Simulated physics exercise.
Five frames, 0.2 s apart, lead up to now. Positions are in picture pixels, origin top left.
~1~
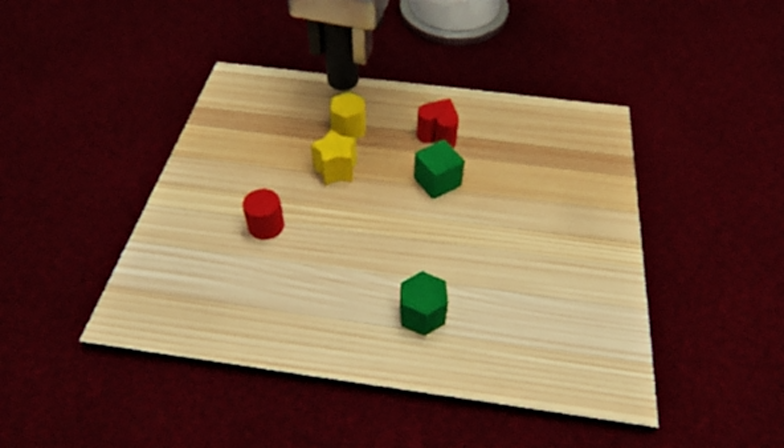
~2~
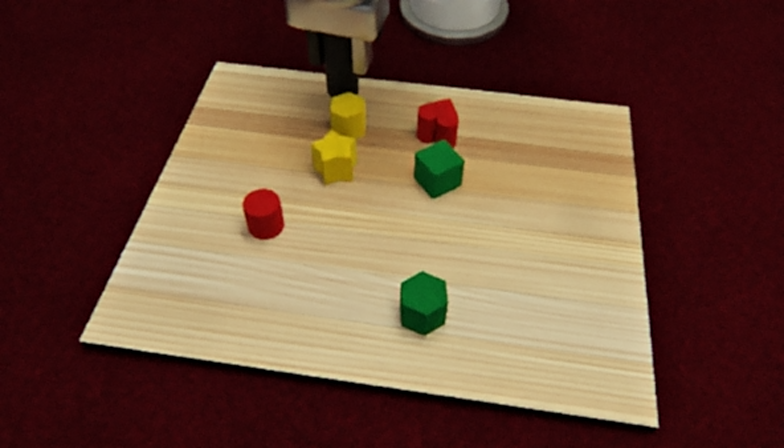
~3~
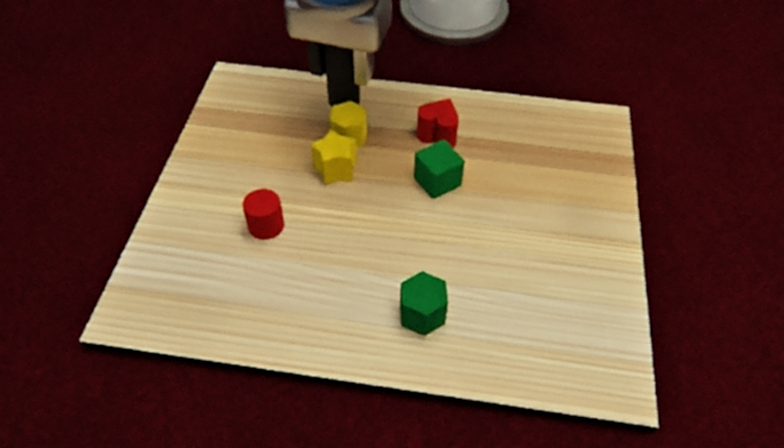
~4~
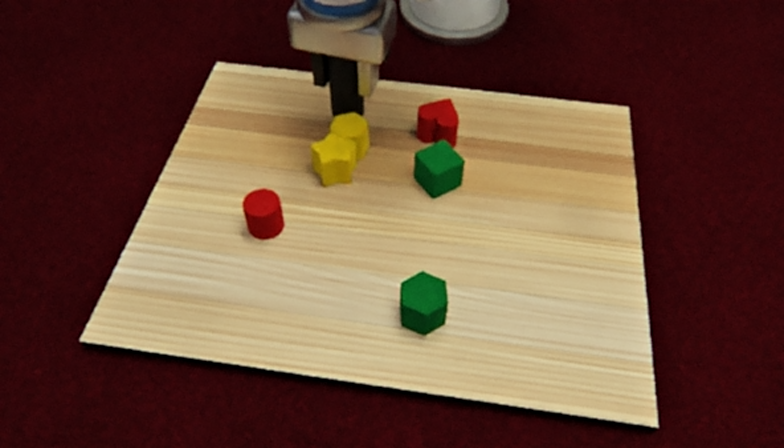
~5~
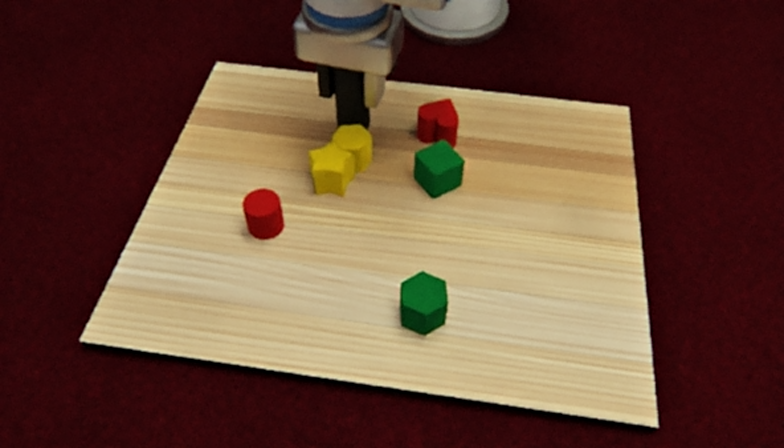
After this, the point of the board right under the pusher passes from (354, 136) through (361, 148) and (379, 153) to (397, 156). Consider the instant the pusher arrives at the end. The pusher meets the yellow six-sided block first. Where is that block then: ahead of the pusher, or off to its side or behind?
I'm fairly sure the yellow six-sided block slides away from the front of the pusher at some point.
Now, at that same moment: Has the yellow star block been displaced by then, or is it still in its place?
It will be nudged away from its spot.
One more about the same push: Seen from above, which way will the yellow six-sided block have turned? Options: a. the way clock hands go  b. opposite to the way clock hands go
(a)
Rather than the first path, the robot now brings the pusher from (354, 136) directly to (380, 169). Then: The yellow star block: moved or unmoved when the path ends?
By then it is displaced.
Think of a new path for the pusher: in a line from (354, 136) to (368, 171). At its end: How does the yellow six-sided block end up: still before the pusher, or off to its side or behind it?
Kept ahead.
On the path given first. Halfway along, pusher at (370, 138); yellow star block at (326, 166), turned 15° clockwise; yellow six-sided block at (357, 150), turned 25° clockwise.
At the end, pusher at (398, 143); yellow star block at (326, 166), turned 15° clockwise; yellow six-sided block at (357, 150), turned 25° clockwise; green square block not moved.
